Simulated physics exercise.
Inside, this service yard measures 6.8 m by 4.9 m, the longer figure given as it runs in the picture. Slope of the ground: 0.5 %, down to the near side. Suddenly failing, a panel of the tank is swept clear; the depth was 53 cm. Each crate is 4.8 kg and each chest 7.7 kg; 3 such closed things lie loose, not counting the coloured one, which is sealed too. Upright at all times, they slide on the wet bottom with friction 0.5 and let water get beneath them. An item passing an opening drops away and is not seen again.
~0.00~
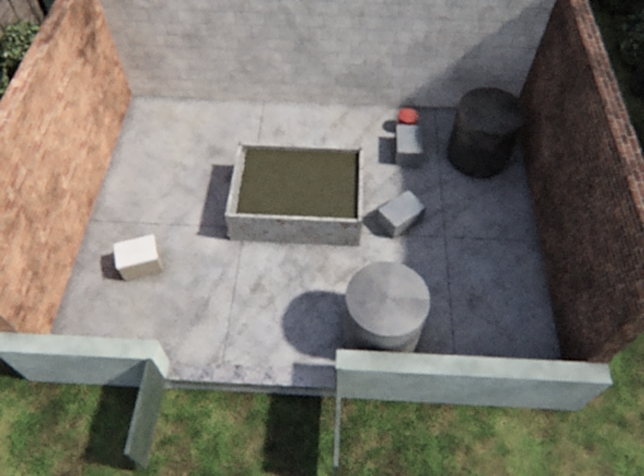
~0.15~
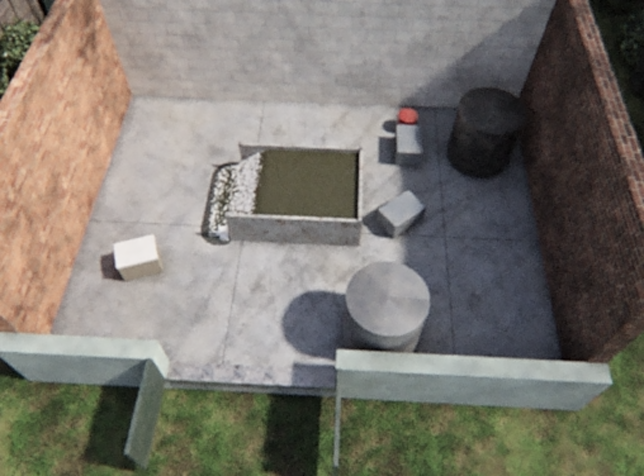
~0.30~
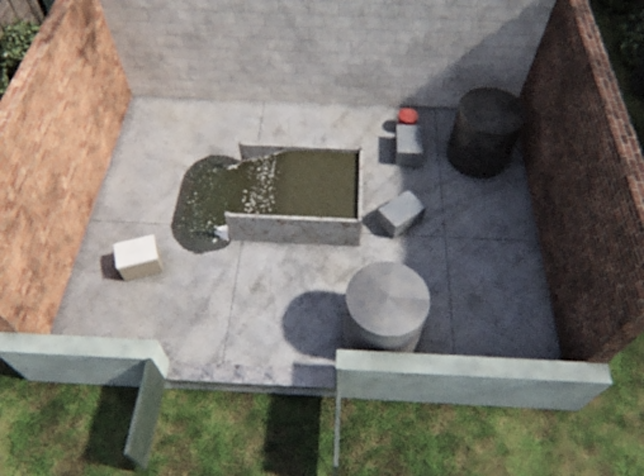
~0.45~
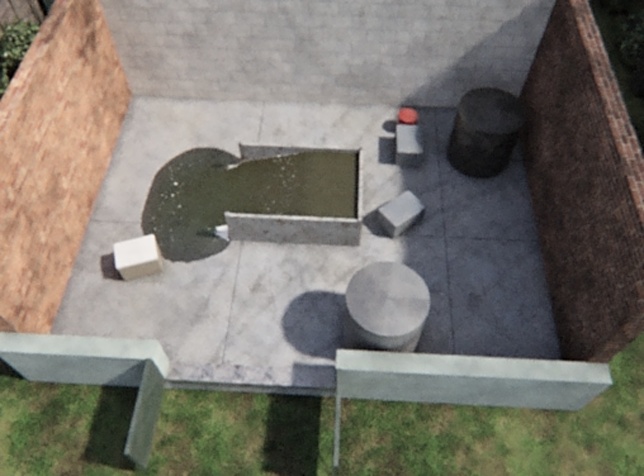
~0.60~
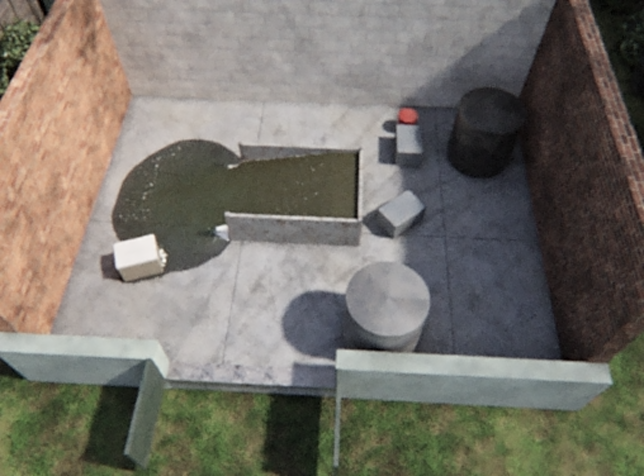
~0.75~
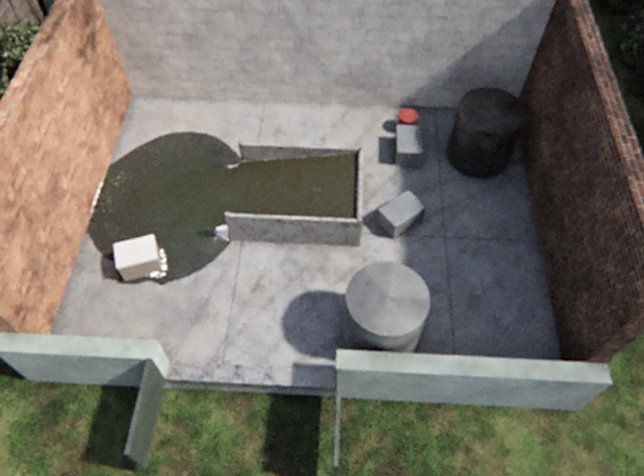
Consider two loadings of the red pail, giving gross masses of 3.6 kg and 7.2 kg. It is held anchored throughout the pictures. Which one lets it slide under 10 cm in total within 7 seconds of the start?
The lighter one drifts, the heavier stays.
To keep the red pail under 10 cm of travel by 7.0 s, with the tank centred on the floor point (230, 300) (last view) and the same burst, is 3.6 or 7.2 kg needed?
For that case: Both fail.
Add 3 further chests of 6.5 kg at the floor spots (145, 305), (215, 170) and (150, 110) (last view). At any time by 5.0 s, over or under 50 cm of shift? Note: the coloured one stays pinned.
In the given order, I'd say greater, greater, greater.
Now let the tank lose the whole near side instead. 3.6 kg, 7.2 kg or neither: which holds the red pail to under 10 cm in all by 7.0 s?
Result: Lighter option succeeds.
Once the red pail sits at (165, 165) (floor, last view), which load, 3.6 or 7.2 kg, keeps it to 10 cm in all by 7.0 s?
Both fall short.
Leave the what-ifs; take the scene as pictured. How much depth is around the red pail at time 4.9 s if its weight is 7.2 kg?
About 4 cm.
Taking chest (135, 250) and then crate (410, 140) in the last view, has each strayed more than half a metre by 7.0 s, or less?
Taking them as asked: Beyond and beyond.
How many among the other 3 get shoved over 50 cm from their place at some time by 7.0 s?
That comes to 2.
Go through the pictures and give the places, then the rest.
In the first picture, the red pail at (408, 115) rests on the ground; 2.4 m2 under water; 0 of 4 have shifted.
In the second picture, the red pail at (408, 115), on the bottom; 3.0 m2 under water; 0 of 4 have shifted.
In the third picture, the red pail at (408, 115), on the bottom; water covers 3.9 m2; 0 of 4 have shifted.
In the fourth picture, the red pail at (408, 115), on the bottom; water covers 4.9 m2; 0 of 4 have shifted.
In the fifth picture, the red pail at (408, 115), on the bottom; water covers 6.1 m2; 0 of 4 have shifted.
In the sixth picture, the red pail at (408, 115) rests on the ground; water covers 7.4 m2; 0 of 4 have shifted.
After 1.4 s the red pail would be 0 cm from its start with 3.6 kg and 0 cm from its start with 7.2 kg; 0 cm of water round it then.
After 3.1 s the red pail would be 0 cm from its start with 3.6 kg and 0 cm from its start with 7.2 kg; 0 cm of water round it then.
After 4.9 s the red pail would be 34 cm from its start with 3.6 kg and 0 cm from its start with 7.2 kg; 4 cm of water round it then.
After 7.0 s the red pail would be 148 cm from its start with 3.6 kg and 0 cm from its start with 7.2 kg; 4 cm of water round it then.
